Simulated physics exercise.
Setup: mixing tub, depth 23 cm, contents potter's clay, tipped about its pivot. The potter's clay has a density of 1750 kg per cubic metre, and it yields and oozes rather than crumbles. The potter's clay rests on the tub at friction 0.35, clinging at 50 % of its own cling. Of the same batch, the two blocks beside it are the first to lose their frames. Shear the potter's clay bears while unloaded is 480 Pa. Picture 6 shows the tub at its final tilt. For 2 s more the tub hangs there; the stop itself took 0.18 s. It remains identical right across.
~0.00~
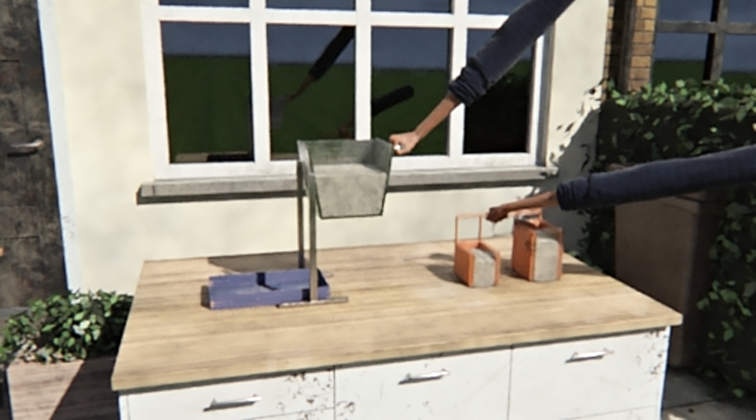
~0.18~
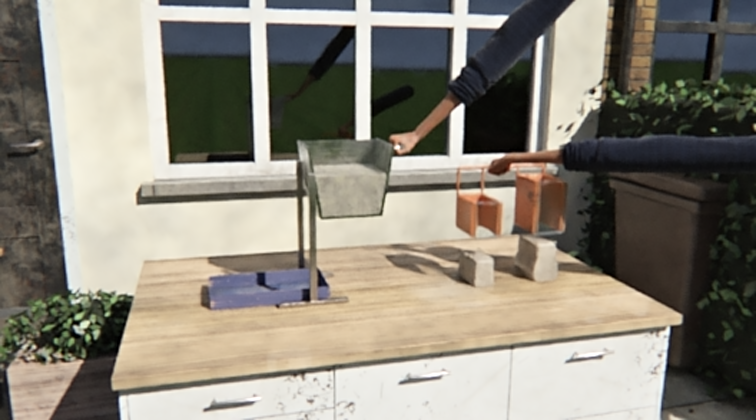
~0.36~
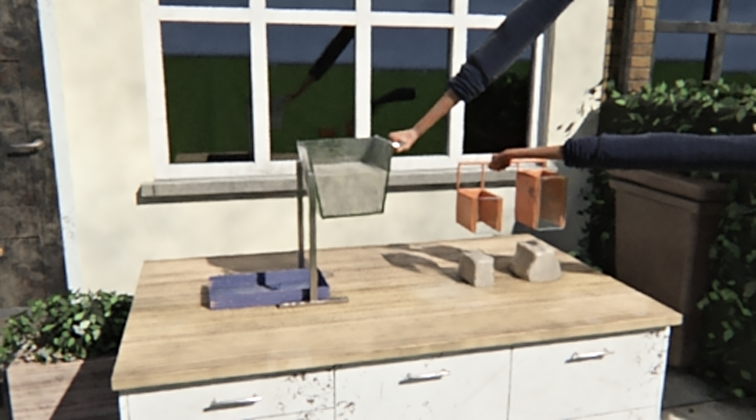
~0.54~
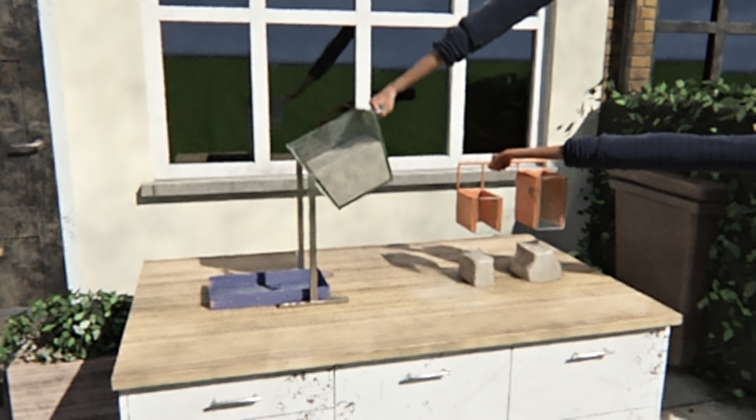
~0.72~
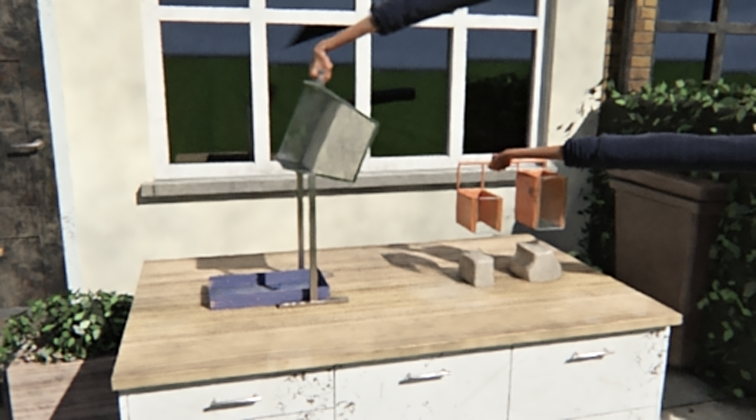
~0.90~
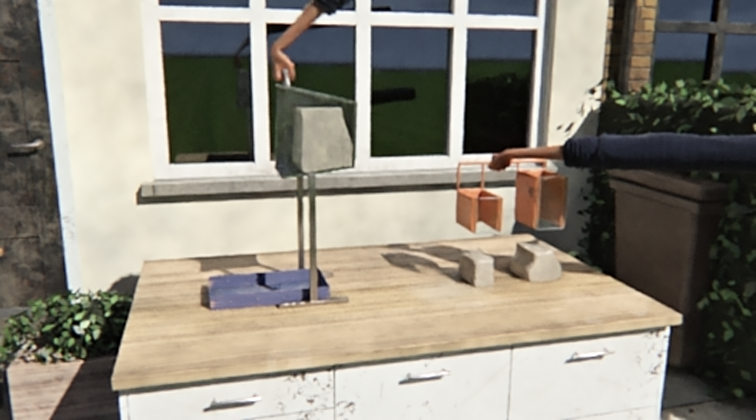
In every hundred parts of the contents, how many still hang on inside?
About 56 in every hundred.
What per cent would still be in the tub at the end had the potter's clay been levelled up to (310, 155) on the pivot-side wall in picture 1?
I'd put it close to 40 in a hundred.
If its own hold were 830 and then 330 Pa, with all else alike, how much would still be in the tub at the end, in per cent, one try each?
About 55 % first, about 50 % second.
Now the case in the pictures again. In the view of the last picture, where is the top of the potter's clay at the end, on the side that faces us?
I'd point to somewhere around (338, 140).
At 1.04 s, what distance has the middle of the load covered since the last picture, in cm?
Measured shift, roughly 6 cm.
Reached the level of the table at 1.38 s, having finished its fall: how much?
By then close to 12 % is down.
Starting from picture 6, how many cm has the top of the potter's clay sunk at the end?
Roughly 10 cm.
After 1.04 s, the tub is at 87 degrees and holds 96 %.
After 1.21 s, the tub is at 87 degrees and holds 66 %.
After 1.38 s, the tub is at 87 degrees and holds 56 %.
After 1.55 s, the tub is at 87 degrees and holds 56 %.
After 2.90 s, at the end, the tub is at 87 degrees and holds 56 %.
